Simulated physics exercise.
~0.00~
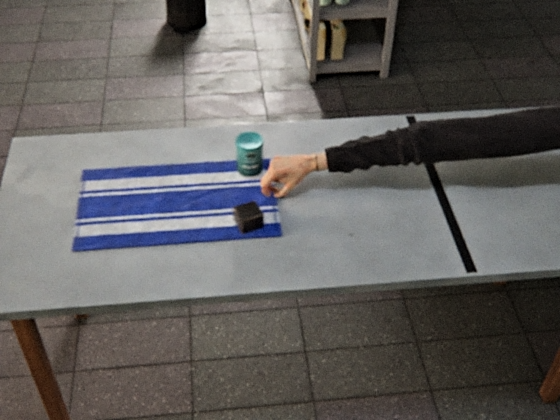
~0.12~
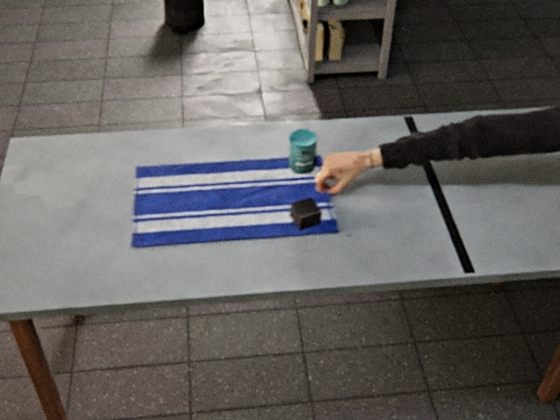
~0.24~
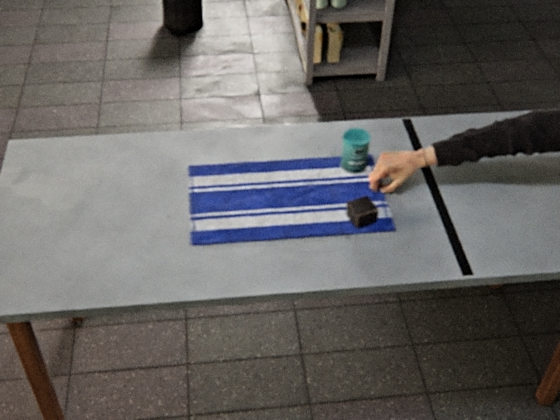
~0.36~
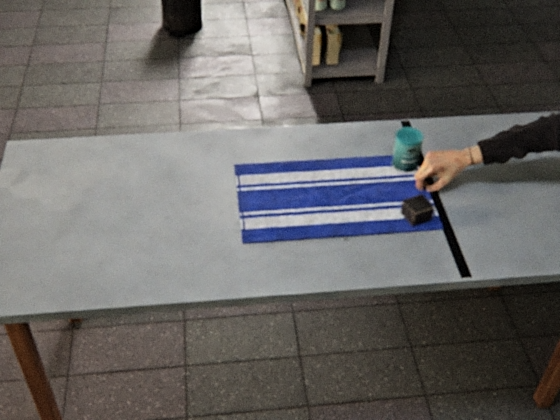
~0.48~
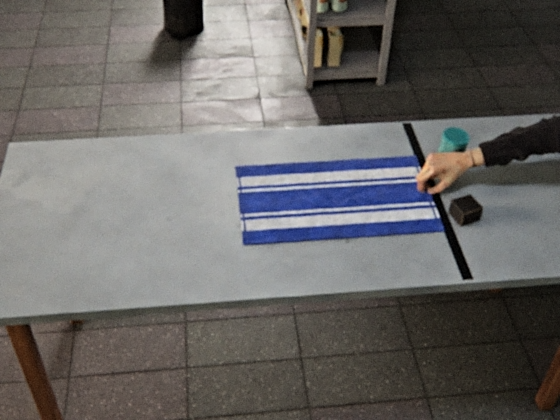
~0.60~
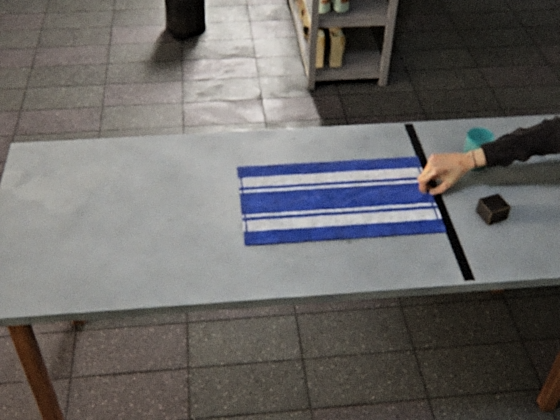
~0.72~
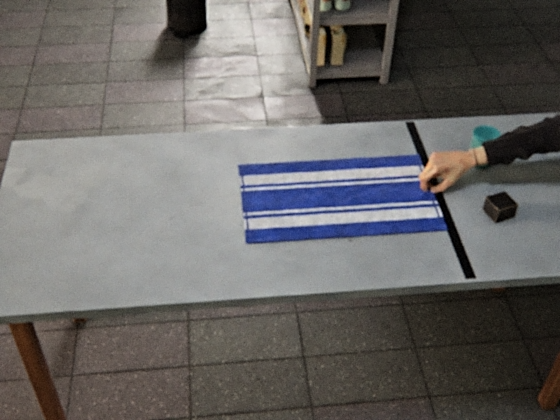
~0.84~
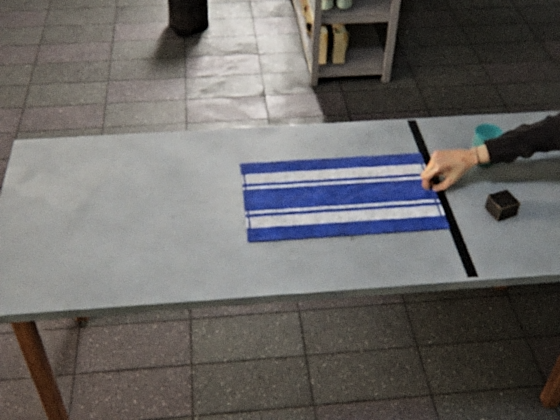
Hand pulling a striped blue towel rightward to black tape and stopping, the turquoise tin and black block sliding off beyond it.
